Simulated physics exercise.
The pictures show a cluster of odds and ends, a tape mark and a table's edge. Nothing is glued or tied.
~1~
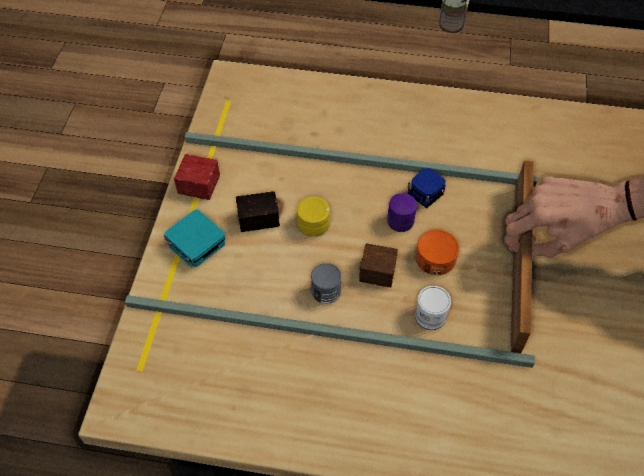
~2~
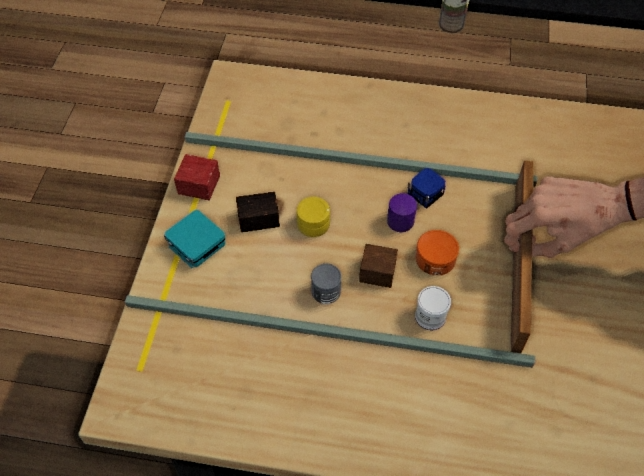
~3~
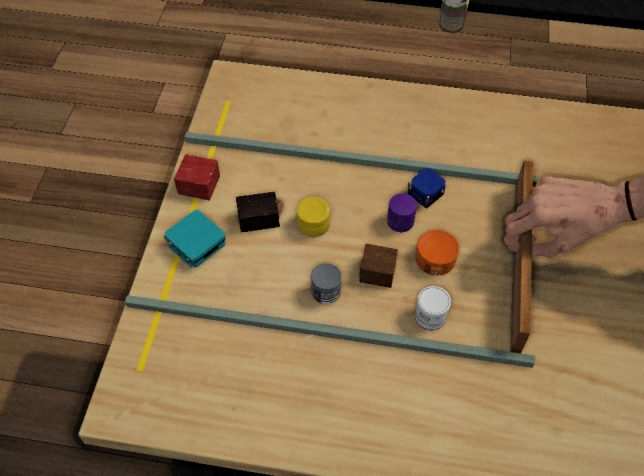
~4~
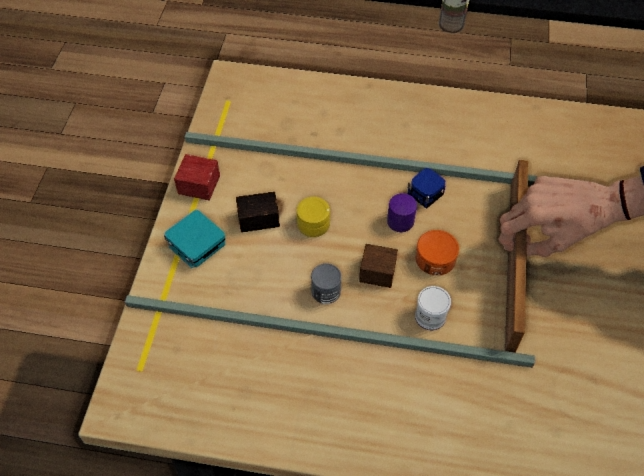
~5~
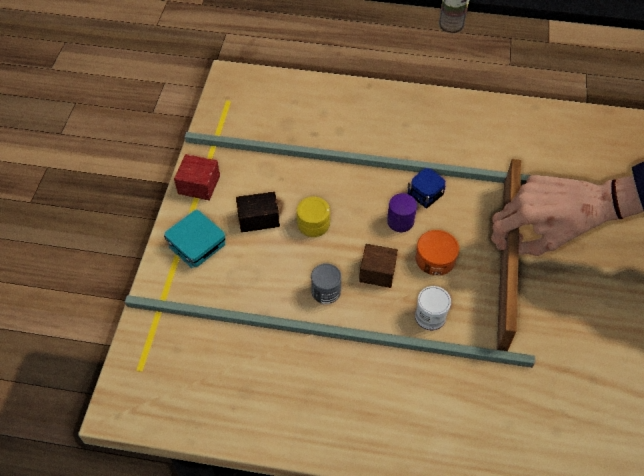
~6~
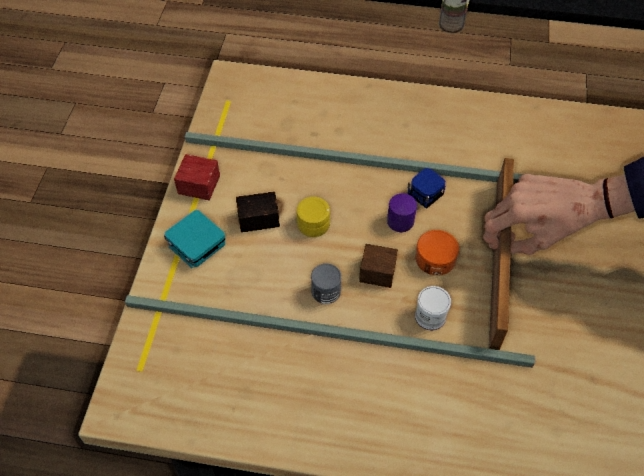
A hand slides a wooden board slightly left toward scattered blocks and tins on a table.
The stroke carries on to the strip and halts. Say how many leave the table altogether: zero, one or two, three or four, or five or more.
In the end the number that fall off is five or more.
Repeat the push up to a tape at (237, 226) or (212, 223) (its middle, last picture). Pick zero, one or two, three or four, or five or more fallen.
In that order: Not one; just one or two.
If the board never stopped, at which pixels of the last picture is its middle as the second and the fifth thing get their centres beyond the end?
Near (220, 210) and (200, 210).
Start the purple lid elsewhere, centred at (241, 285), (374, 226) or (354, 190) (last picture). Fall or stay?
In turn it is lost; does not fall; drops off.
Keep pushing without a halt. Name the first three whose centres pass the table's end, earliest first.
In order: The red block, the turquoise case, the black block.
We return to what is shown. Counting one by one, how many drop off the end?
In all, 5 of them.
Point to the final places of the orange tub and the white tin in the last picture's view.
The orange tub at (170, 209), the white tin at (151, 274).
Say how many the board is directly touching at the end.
It touches 5.
Early on, none off yet; red block at rest near (197, 177); turquoise case at rest near (196, 240); black block at rest near (258, 212).
Finally, the number that fall off is five or more; lost, grey tub, yellow lid, black block, turquoise case and red block.
